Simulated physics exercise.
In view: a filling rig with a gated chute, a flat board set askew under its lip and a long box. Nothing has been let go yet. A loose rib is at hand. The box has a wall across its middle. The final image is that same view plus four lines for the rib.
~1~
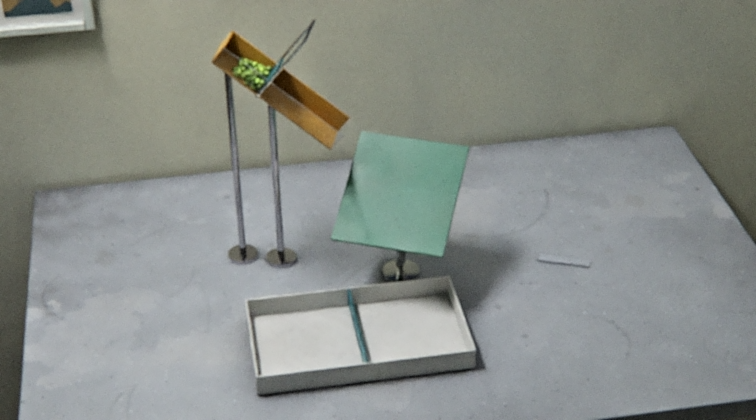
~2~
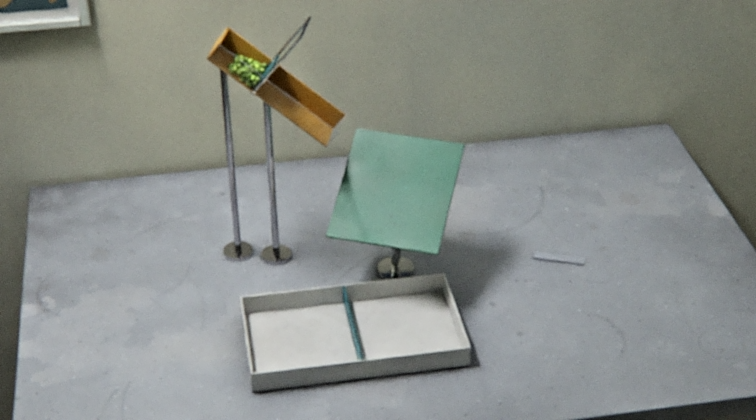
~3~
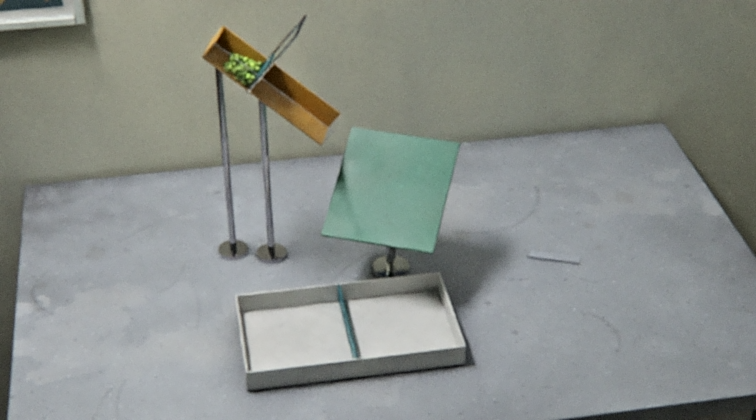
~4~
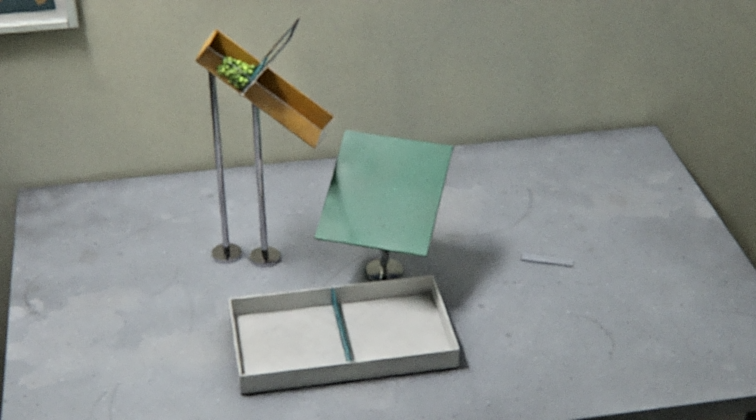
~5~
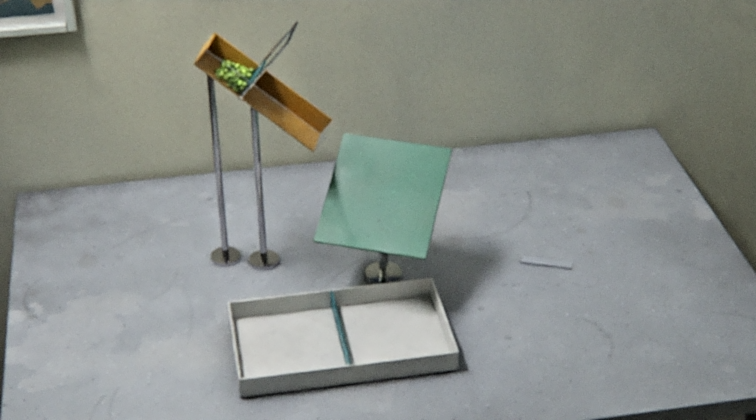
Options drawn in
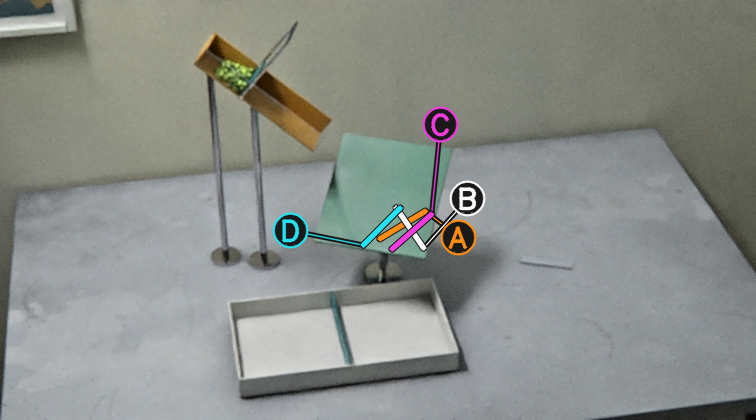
A grey table held a raised orange chute with green peas behind its closed gate, a tilted green board and a divided white box; nothing on it moved while the view drifted slightly.
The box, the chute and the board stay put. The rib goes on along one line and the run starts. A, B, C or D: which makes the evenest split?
The answer is line D.
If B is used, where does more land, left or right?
The right half.
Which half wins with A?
More lands on the right.
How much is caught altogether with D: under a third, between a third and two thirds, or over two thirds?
Over two thirds.
On the marked copy, line A from (425, 211) to (379, 238); line B from (396, 207) to (423, 248); line C from (431, 214) to (392, 249); line D from (400, 208) to (363, 245).
Choosing A, of what is caught, a small share in the left half, the bulk in the right.
Choosing B, of what is caught, a small share in the left half, all but a few in the right.
Choosing C, of what is caught, a small share in the left half, all but a few in the right.
Choosing D, of what is caught, close to two thirds in the left half, close to a third in the right.
